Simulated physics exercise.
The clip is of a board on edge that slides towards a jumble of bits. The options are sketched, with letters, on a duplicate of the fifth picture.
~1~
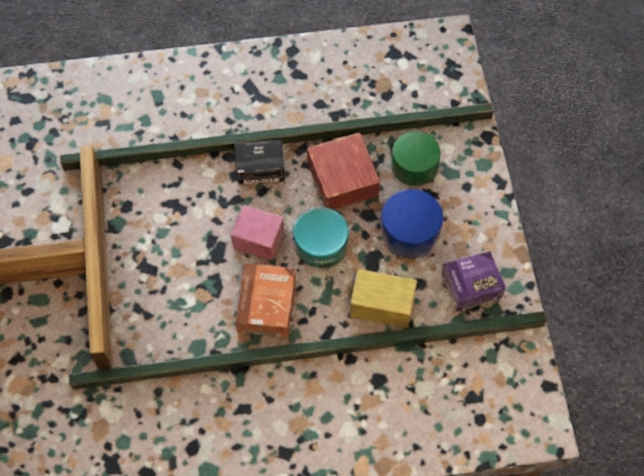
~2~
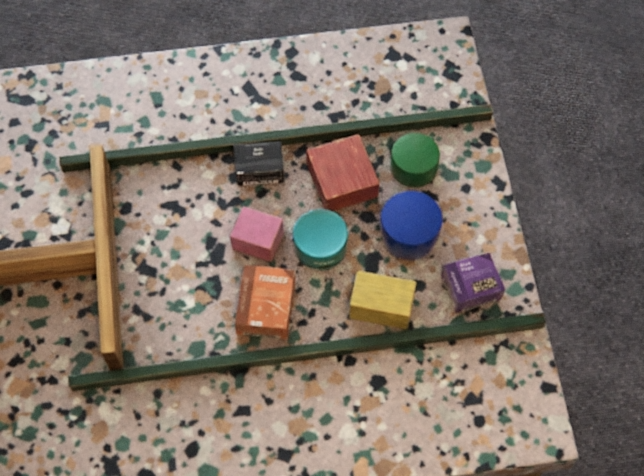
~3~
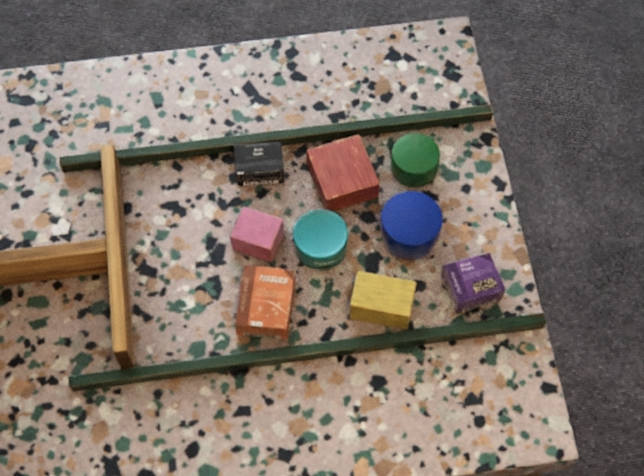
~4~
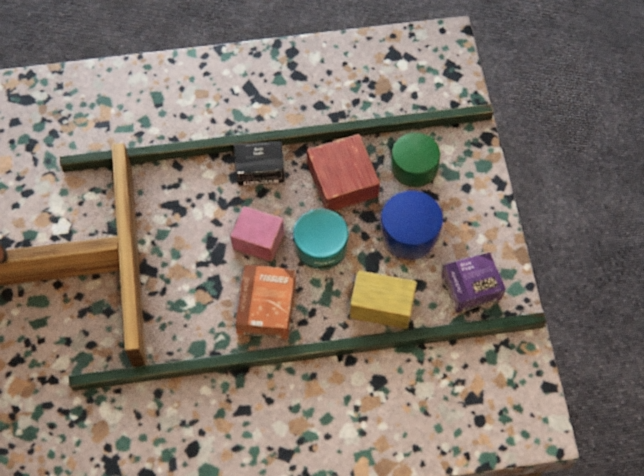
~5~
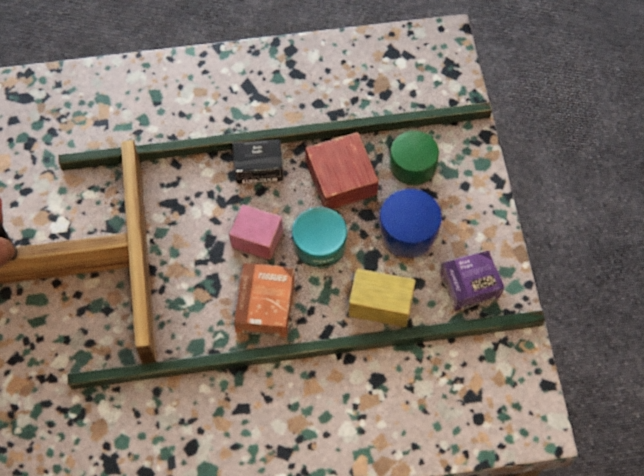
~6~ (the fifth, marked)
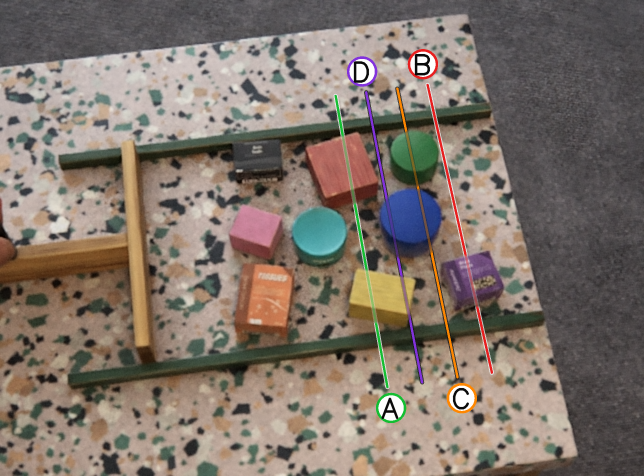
A hand slides a wooden T-shaped pusher slowly right toward nine colourful blocks and tubs.
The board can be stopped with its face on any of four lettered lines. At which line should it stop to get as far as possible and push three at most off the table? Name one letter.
It can go as far as C.
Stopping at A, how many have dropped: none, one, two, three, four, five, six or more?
By then, none.
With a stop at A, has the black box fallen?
No.
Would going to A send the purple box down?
No.
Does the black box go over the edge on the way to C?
No.
On the marked copy, A at (360, 232); B at (458, 219); C at (425, 223); D at (392, 228).
Following C. Soon after the start, board (240, 225); black box (264, 161); orange box (283, 296).
Later, board (344, 212); purple box (497, 278); green tin (468, 157).
In the end, board (423, 202); green tin over the edge; purple box over the edge; two fallen.
As for the rest, A is within the limit but short; B drops five; D is within the limit but short.
